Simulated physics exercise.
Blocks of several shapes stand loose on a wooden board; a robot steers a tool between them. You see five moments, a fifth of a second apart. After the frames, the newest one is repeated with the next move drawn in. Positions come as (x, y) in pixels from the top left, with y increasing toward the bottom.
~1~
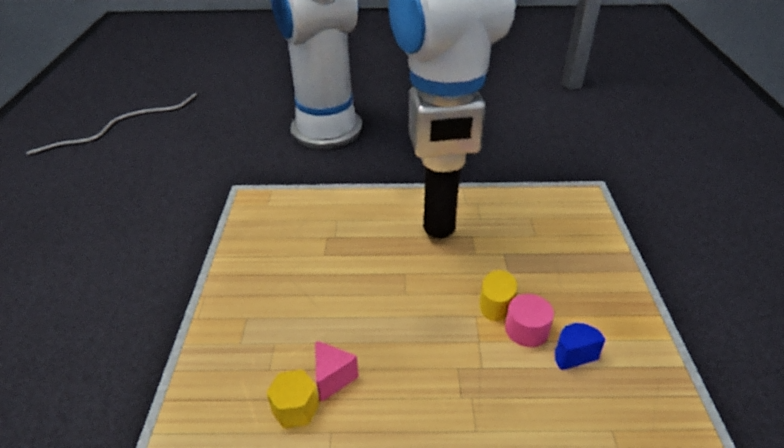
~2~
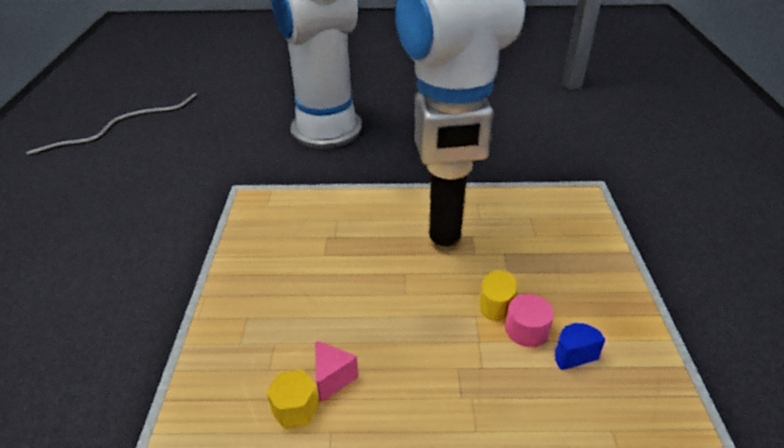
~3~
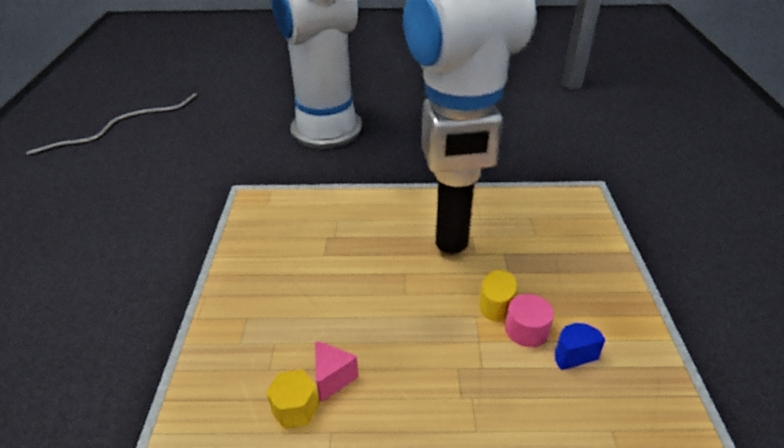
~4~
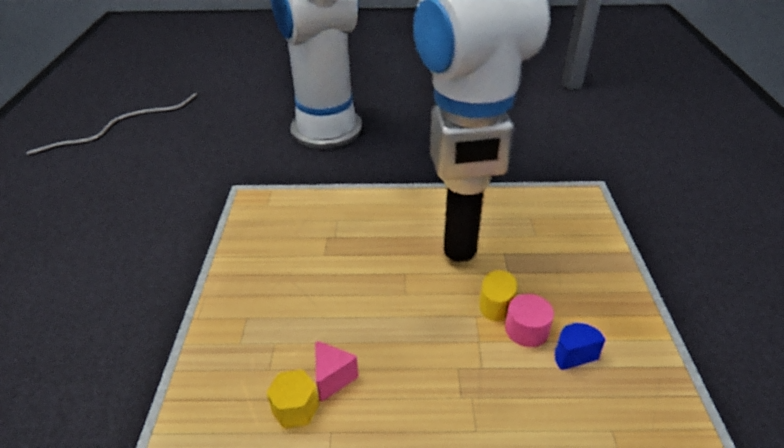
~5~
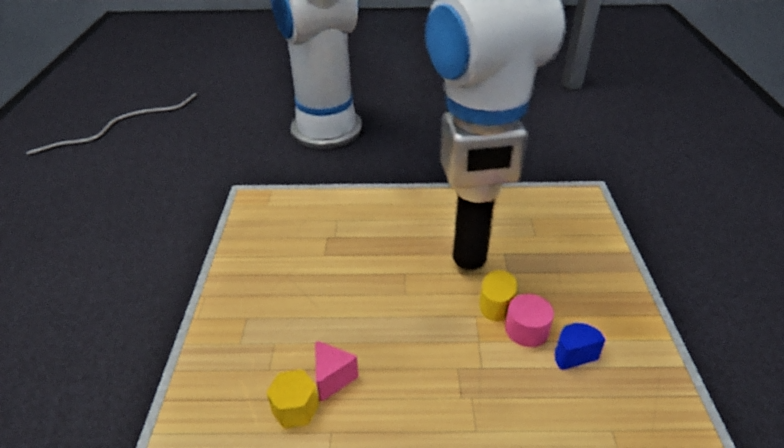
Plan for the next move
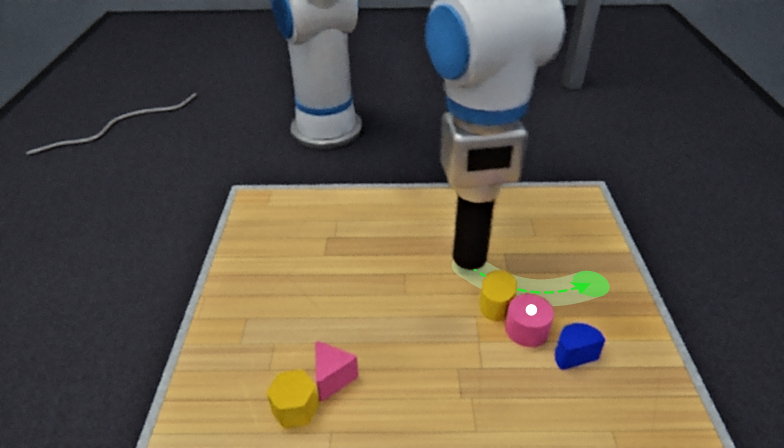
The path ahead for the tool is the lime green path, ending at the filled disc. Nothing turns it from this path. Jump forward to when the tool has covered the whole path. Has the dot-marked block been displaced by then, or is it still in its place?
The block moves away from its spot.
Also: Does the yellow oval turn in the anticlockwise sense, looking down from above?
No - that is not the case.
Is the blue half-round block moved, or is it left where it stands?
The push misses it.
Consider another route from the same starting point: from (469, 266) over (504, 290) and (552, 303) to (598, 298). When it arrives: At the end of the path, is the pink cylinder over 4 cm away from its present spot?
In short: No.
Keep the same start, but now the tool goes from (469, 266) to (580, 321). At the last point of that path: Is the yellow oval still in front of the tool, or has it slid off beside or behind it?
Gone from the front.
Drawn move, from (469, 266) via (506, 286) and (551, 292), ending at (591, 284); the dot is on the pink cylinder.
On the path given first. One third of the way, tool (507, 279); yellow oval (505, 293), turned 40° clockwise; pink cylinder (536, 317).
Two thirds of the way, tool (553, 285); yellow oval (506, 294), turned 50° clockwise; pink cylinder (536, 318).
At the end, tool (593, 277); yellow oval (506, 294), turned 50° clockwise; pink cylinder (536, 318); blue half-round block still.
